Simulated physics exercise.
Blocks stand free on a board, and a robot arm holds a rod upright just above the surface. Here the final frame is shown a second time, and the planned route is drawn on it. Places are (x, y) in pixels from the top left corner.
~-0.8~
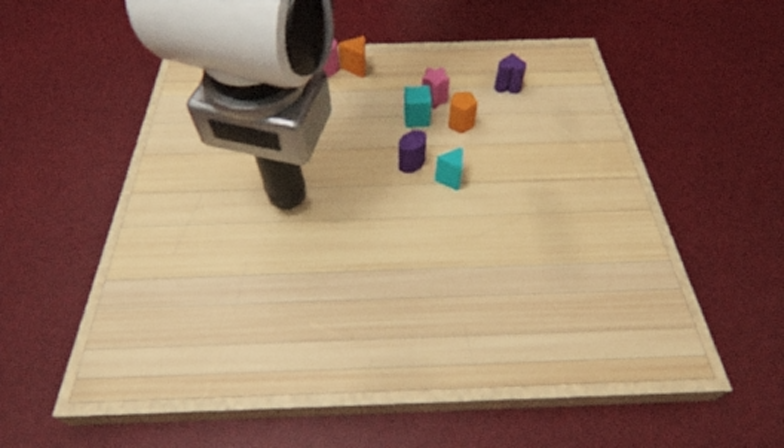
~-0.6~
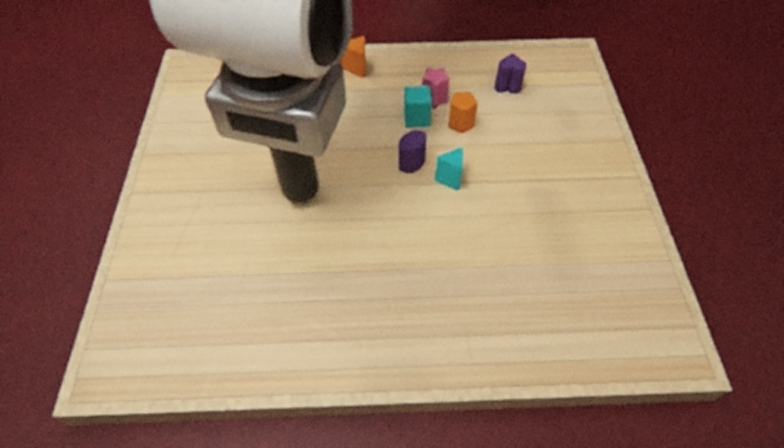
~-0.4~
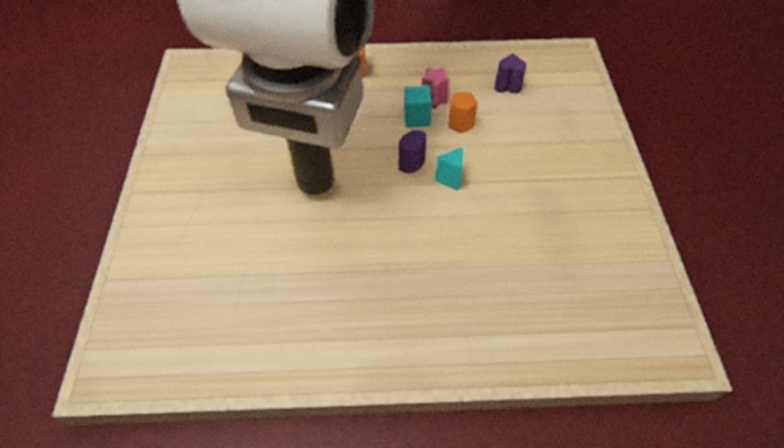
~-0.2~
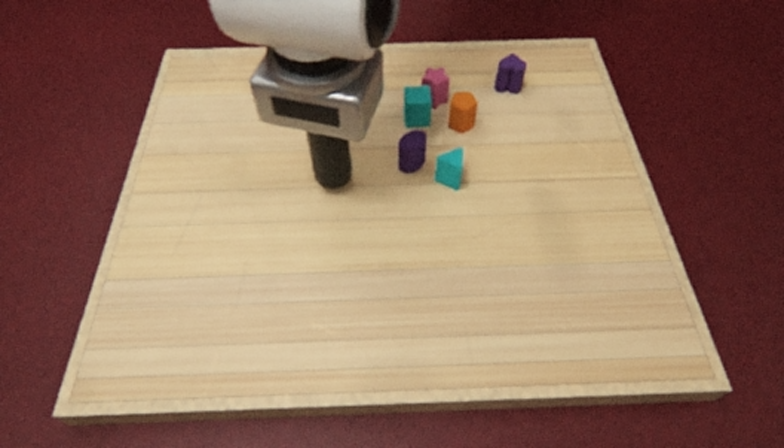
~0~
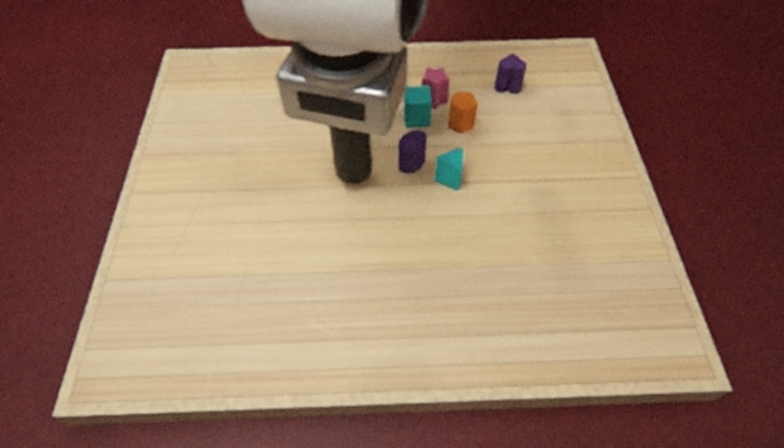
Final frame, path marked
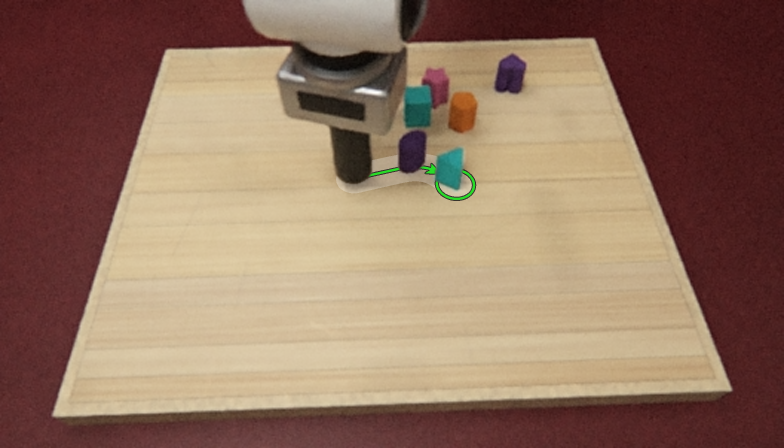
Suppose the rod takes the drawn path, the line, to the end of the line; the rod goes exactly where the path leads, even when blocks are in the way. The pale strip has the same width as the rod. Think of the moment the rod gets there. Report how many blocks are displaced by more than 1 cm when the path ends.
Two blocks shift.
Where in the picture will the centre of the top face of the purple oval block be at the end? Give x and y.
Somewhere near (453, 128).
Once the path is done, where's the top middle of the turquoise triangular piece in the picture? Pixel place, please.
Expect it around (484, 174).
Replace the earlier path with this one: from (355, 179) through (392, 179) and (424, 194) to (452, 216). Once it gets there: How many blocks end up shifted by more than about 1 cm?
Moved: 1.
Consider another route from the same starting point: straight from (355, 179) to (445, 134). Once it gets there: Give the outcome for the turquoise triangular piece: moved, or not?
Once the path ends, it is where it was.
Path on the board, from (355, 179) via (390, 171) and (425, 168), ending at (455, 184).
What follows on the original path. One third of the way, rod (390, 162); purple oval block (421, 137).
Two thirds of the way, rod (426, 159); purple oval block (448, 127), turned 55° anticlockwise.
At the end, rod (457, 176); purple oval block (453, 128), turned 80° anticlockwise; turquoise square piece in place; turquoise triangular piece (484, 174), turned 30° anticlockwise.
